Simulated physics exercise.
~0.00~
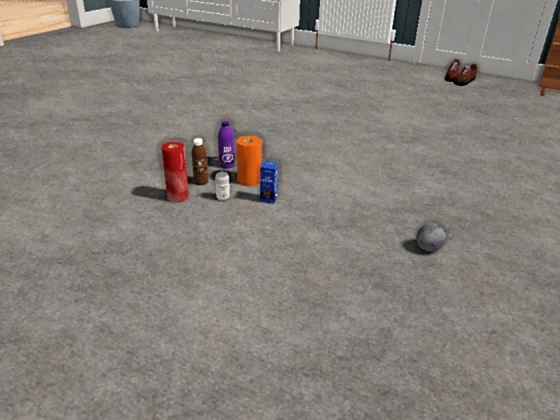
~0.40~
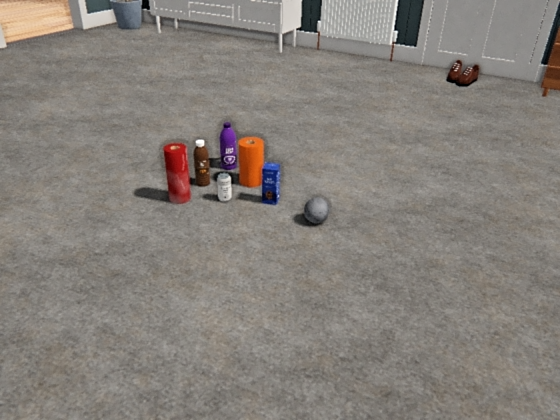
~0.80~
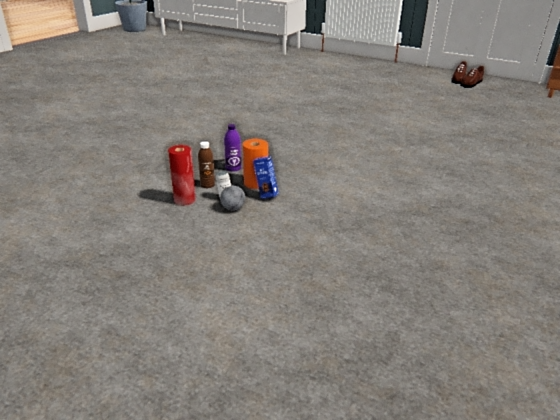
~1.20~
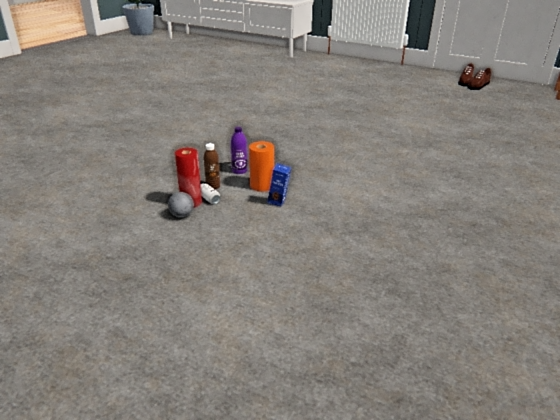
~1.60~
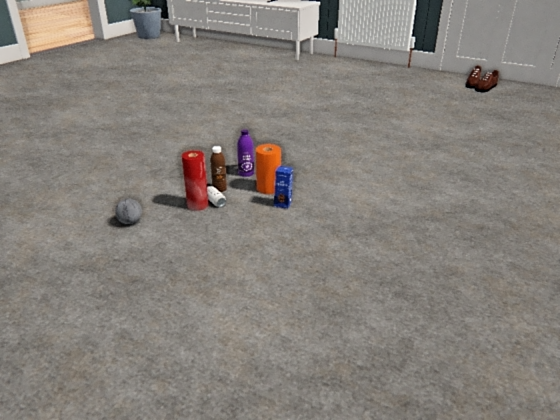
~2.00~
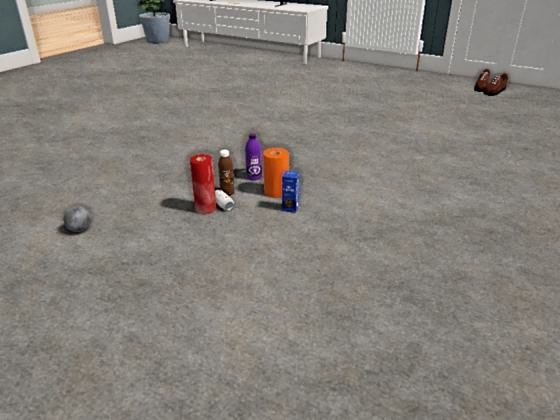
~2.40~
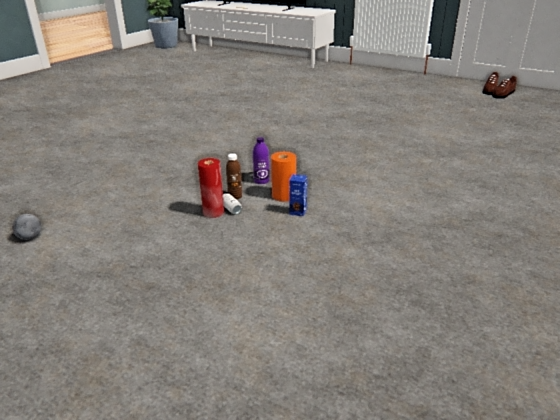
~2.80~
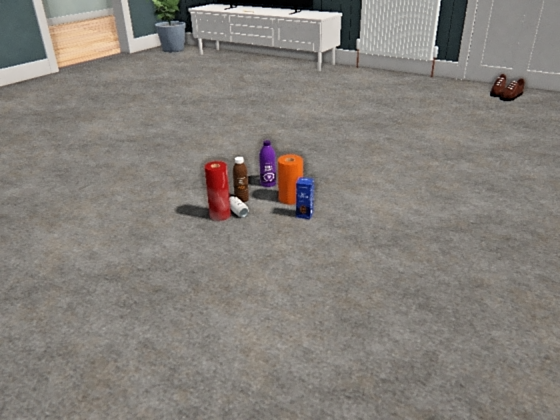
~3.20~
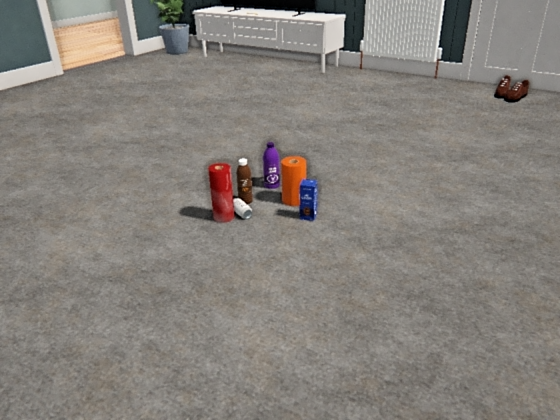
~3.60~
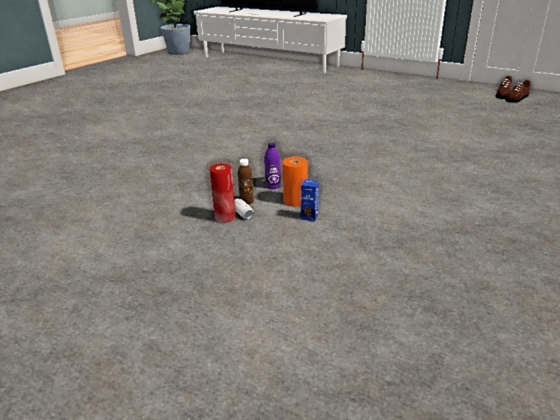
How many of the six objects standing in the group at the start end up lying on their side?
One of them does, the small white can, while the other five are standing at the end.
